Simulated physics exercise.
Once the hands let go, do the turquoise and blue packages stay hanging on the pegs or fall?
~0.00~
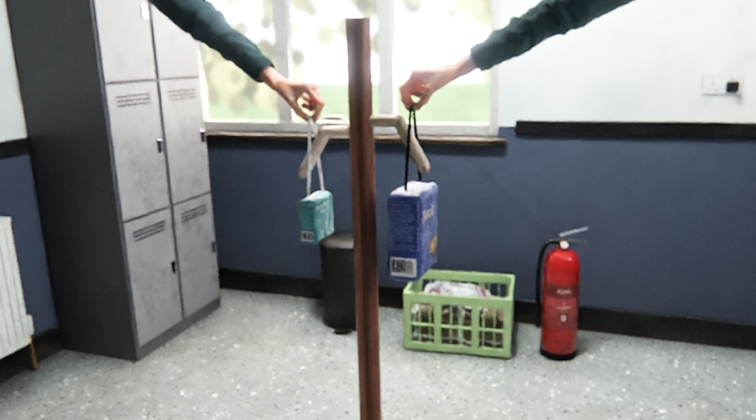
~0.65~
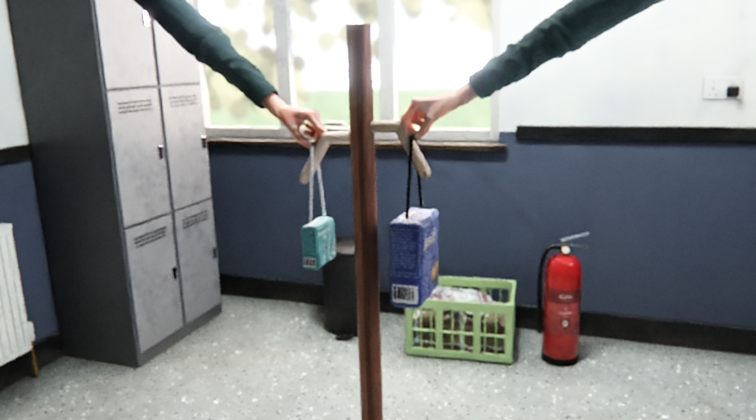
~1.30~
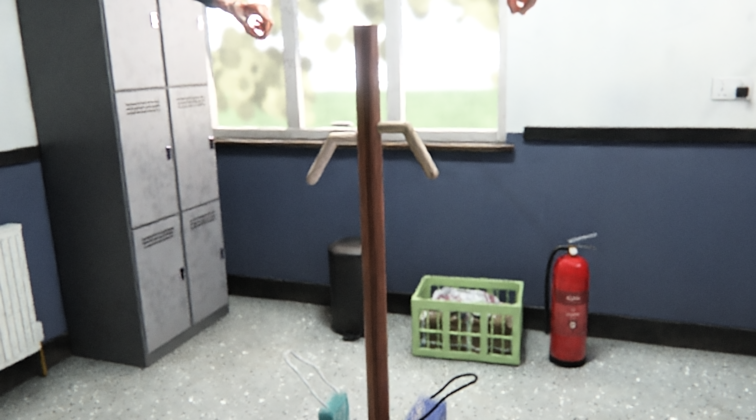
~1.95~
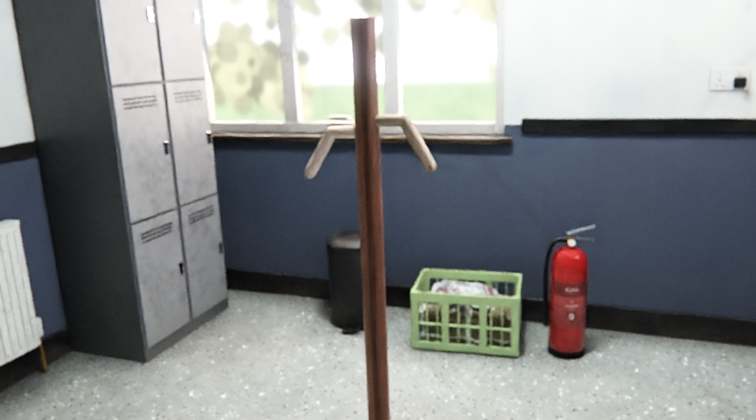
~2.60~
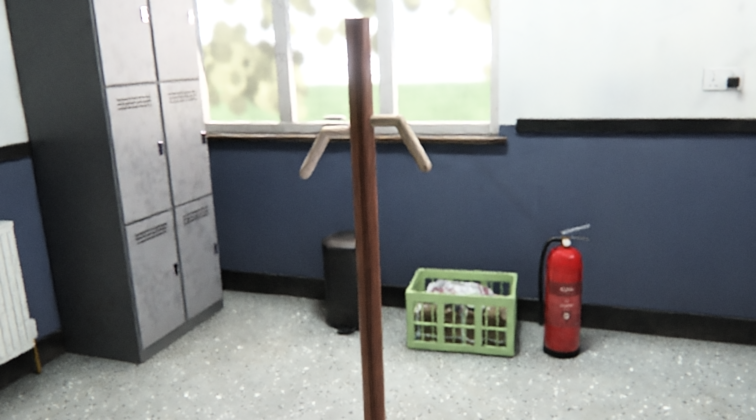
Both fall. The turquoise package and the blue one come off their pegs and drop out of view.
